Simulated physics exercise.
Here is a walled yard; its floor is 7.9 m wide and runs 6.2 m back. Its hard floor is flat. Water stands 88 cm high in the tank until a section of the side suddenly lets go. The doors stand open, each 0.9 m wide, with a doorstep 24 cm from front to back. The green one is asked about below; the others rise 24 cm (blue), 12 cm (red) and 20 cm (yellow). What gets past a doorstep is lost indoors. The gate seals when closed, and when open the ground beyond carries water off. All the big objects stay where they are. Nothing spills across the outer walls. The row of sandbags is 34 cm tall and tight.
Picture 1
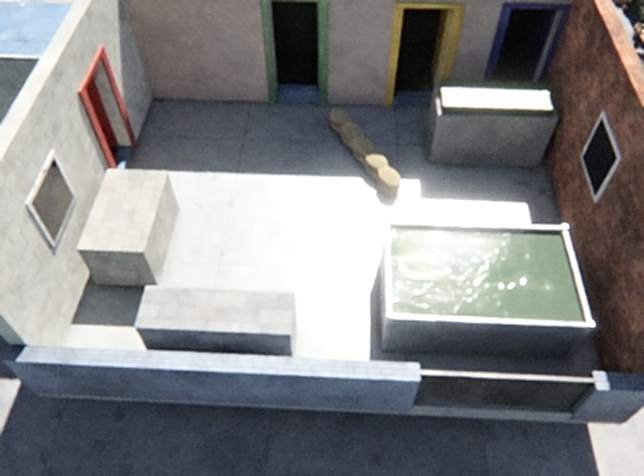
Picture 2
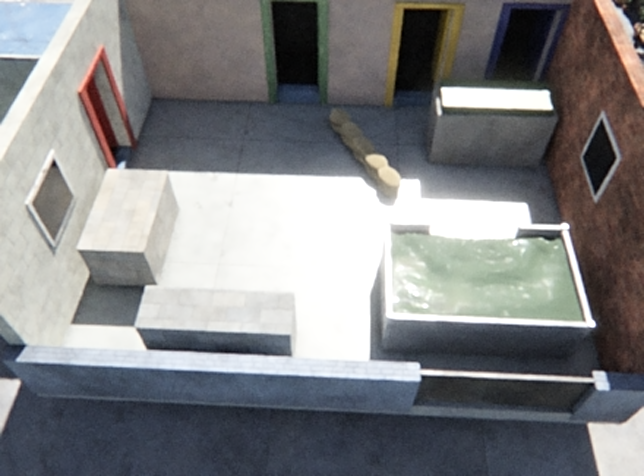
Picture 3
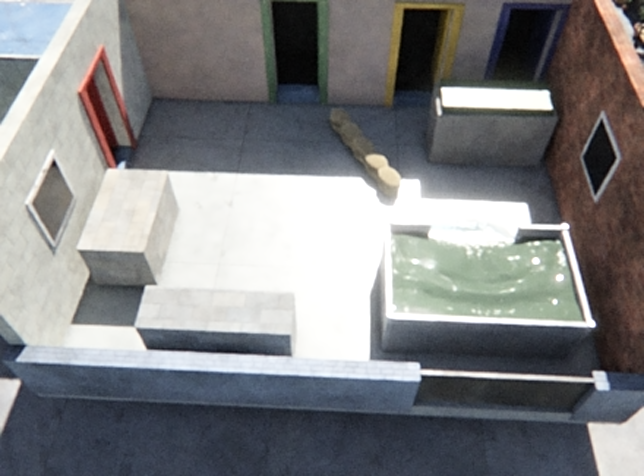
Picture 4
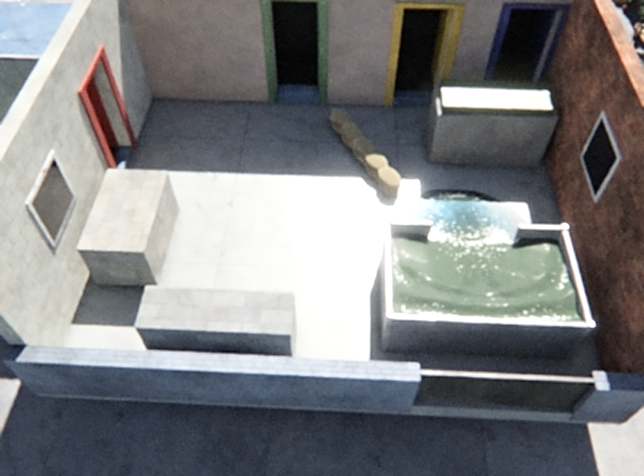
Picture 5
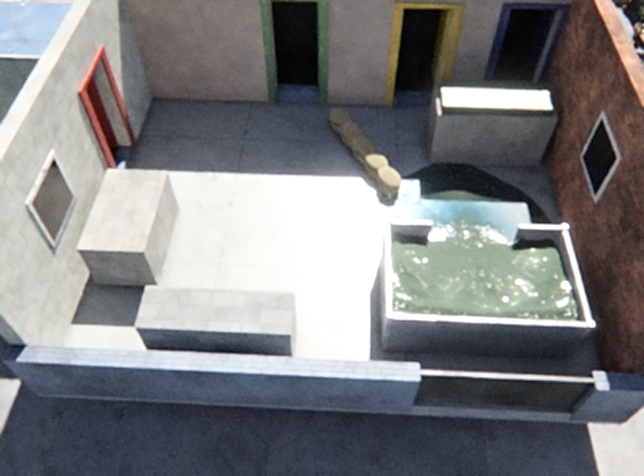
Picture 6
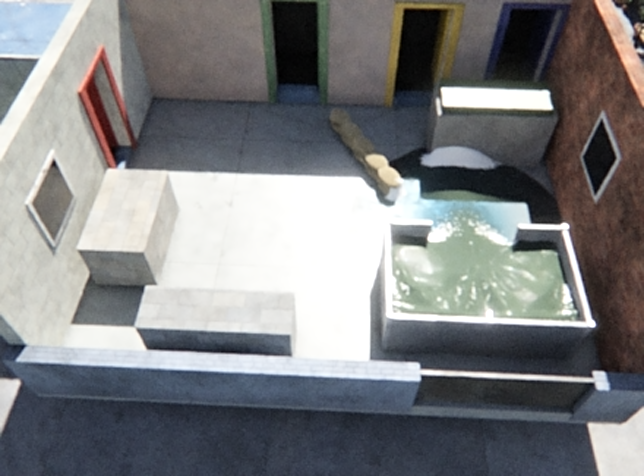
Greenish water in a raised tank at the right of a walled yard starts to slosh, then pours out through a gap in the far side and spreads across the floor behind it, reaching around a pale block.
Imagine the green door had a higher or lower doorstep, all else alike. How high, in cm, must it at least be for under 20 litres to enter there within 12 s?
About 5.5 cm.
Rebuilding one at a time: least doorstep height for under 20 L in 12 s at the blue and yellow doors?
Roughly 22 cm at blue and 20 cm at yellow.
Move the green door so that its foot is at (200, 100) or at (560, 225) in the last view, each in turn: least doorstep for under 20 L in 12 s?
About 8.0 and 16 cm.
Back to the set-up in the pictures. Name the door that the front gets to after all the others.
It is the red one.
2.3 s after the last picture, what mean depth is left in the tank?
Some 33 cm.
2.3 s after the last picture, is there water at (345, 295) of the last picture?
It is not reached.
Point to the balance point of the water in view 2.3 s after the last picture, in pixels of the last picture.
Near (442, 218).
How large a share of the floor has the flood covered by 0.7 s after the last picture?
About 25 per cent.
Then, 0.7 s after the last picture water covers 25 % of the floor, deepest (53 cm) near (542, 175); it has not reached the green door.
Then, 2.3 s after the last picture water covers 55 % of the floor, deepest (34 cm) near (544, 182); 9 cm at the green door, 0 litres in over its 27 cm doorstep.
Then, 11.3 s after the last picture water covers 95 % of the floor, deepest (13 cm) near (128, 289); 8 cm at the green door, 0 litres in over its 27 cm doorstep.
At the green door as built, the water peaked near 9 cm, 3.9 s after the last picture.
Run again over the same 12 s with other heights there, 26 litres in over 5 cm, 16 litres over 6 cm. The limit of 20 litres is kept from about 5.5 cm up.
